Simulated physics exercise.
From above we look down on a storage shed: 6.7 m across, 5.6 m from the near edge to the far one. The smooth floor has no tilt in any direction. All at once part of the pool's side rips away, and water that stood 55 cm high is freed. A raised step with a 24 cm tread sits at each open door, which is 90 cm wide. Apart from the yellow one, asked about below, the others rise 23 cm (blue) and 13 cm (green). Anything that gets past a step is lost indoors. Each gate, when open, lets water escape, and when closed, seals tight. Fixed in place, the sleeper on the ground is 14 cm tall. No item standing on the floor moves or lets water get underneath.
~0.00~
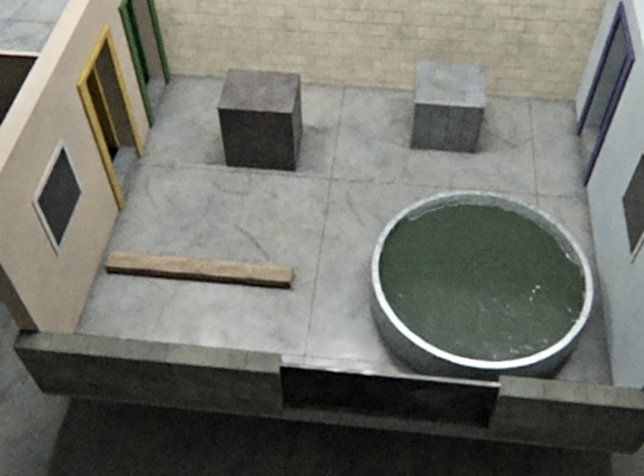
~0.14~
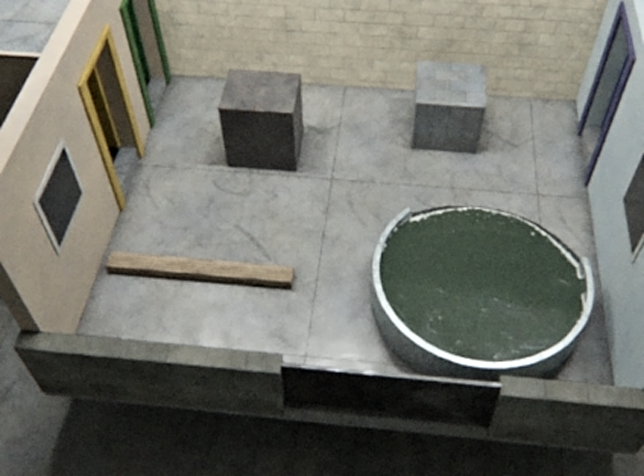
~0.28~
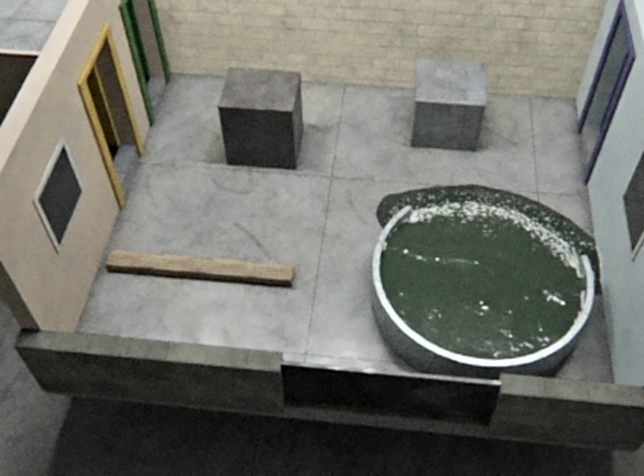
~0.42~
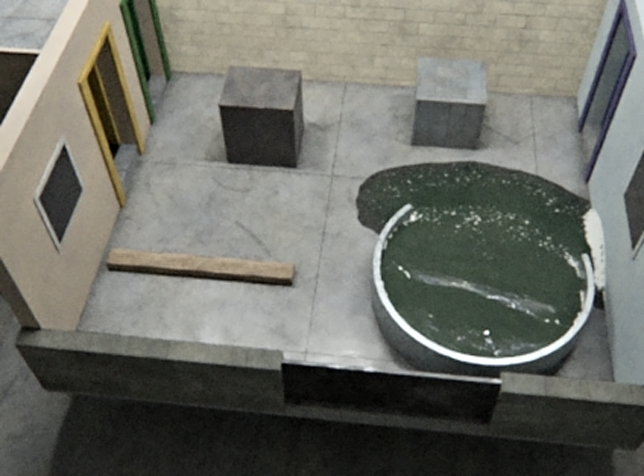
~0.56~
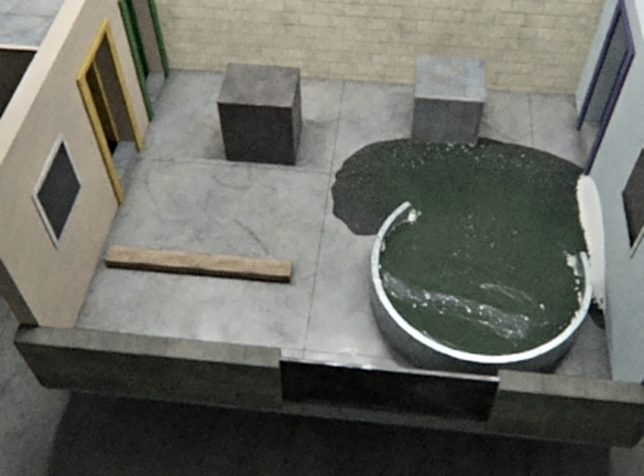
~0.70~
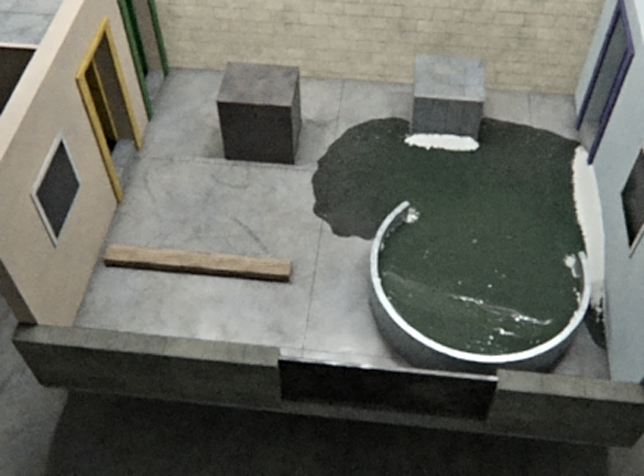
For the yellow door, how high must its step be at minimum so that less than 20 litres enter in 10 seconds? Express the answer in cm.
It must be at least about 9.5 cm.
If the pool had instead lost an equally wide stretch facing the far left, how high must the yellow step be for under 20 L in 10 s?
With that break, close to 21 cm.
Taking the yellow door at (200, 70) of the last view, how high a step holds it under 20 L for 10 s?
Minimum: Close to 16 cm.
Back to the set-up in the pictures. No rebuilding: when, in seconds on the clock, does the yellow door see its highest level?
It peaks around 8.5 s.
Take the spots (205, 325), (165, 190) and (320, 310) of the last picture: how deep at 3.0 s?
In order: Around 0, 0 and 0 cm.
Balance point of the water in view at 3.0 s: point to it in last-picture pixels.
I'd put it close to (463, 174).
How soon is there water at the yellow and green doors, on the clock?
Yellow 3.8 s, green 2.8 s.
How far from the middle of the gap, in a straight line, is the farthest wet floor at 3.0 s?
It gets close to 6.0 metres out.
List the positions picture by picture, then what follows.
In the first frame, still water, 55 cm deep, in the pool at (480, 275); the yellow door at (115, 130) is dry.
In the second frame, the front is at a hidden place, 0.3 m from the gap on the far side; 0.6 m2 of floor is wet, 55 cm left at the back.
In the third frame, water pours out on the far side and has run 0.7 m, to (390, 199); about 9 cm deep outside, 55 cm at the back.
In the fourth frame, the front is at (380, 176), 1.2 m from the gap on the far side; 3.6 m2 of floor is wet, 55 cm left at the back.
In the fifth frame, the gap is on the far side, the front 1.7 m out at (369, 149); the back of the pool holds 55 cm.
In the sixth frame, water pours out on the far side and has run 2.1 m, to (367, 126); about 6 cm deep outside, 53 cm at the back; the yellow door at (114, 123), 5.4 m from the gap, is still 3.0 m from the nearest water.
After 1.4 s water covers 40 % of the floor, deepest (42 cm) near (528, 91); it has not reached the yellow door.
After 3.0 s water covers 50 % of the floor, deepest (37 cm) near (483, 111); it has not reached the yellow door.
After 10.0 s water covers 95 % of the floor, deepest (15 cm) near (150, 118); 11 cm at the yellow door, 0 litres in over its 24 cm step.
At the yellow door as built, the water arrived by 3.8 s and peaked near 16 cm at 8.6 s.
Run again over the same 10 s with other heights there, 30 litres in over 8 cm, 15 litres over 10.5 cm. The limit of 20 litres is kept from about 9.5 cm up.
